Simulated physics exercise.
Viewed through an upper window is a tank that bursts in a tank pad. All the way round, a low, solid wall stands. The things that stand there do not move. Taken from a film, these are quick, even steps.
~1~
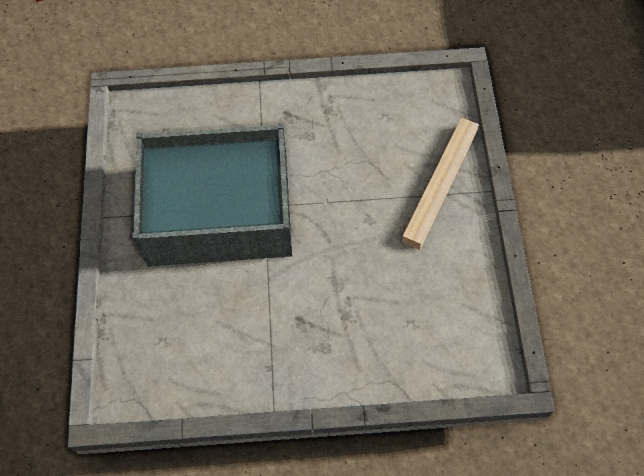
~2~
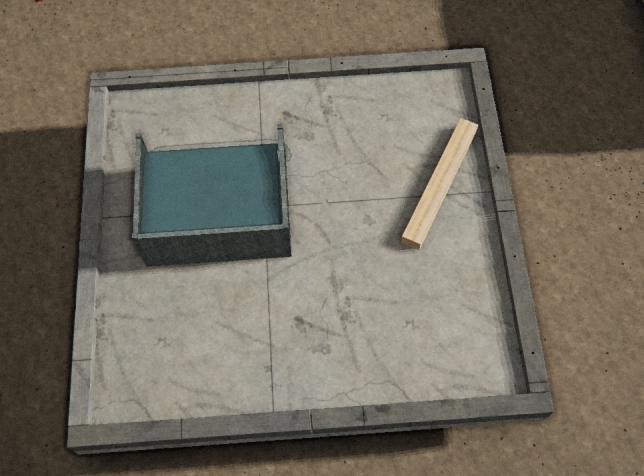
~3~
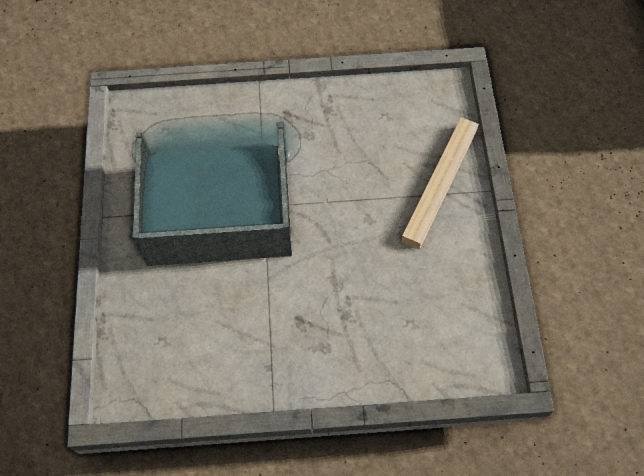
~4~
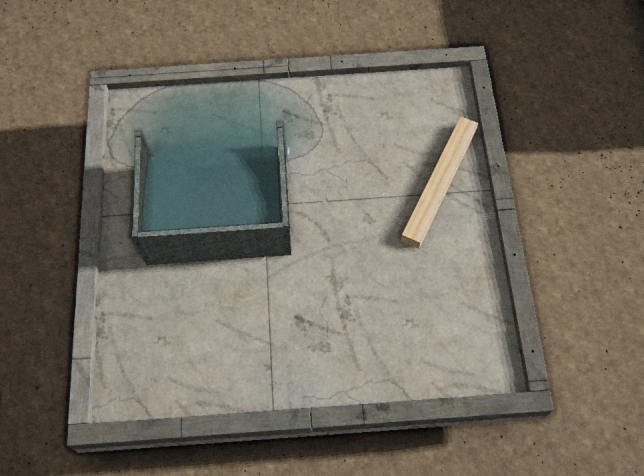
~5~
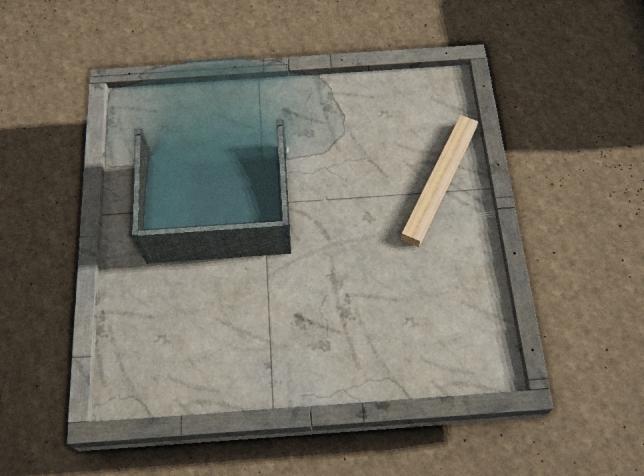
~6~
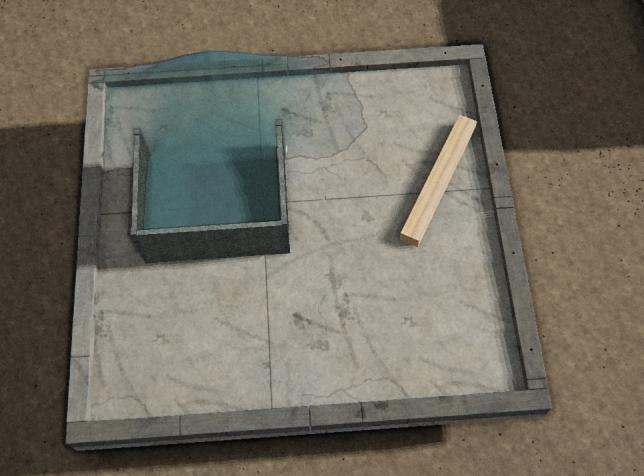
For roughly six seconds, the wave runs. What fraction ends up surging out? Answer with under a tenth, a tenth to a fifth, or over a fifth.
Over a fifth surges out.
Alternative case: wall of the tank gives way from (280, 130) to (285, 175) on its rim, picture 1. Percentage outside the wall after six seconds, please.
My estimate is near 20 percent.
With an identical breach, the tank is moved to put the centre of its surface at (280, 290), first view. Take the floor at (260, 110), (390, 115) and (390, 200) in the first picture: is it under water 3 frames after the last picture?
Taking the three spots as listed, I'd say flooding, then flooding, then flooding.
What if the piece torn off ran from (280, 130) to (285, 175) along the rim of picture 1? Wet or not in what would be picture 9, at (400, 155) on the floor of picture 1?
There: Covered.
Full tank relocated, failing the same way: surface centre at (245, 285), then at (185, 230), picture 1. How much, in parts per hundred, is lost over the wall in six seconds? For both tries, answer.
Roughly 28 per cent in the first case and 38 per cent in the second.
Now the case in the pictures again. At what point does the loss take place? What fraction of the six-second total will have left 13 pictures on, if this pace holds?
About 90 %.
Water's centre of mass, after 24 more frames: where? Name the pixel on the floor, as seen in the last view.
I'd say around (257, 149).
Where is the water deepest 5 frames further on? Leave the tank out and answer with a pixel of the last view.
My best guess is roughly (109, 88).
A moment on, water covers 20 % of the floor; the low wall has let 11 % over.
Next, water covers 25 % of the floor; the low wall has let 20 % over.
Then, water covers 30 % of the floor; the low wall has let 40 % over.
Later, water covers 40 % of the floor; the low wall has let 44 % over.
In the end, water covers 60 % of the floor; the low wall has let 44 % over.
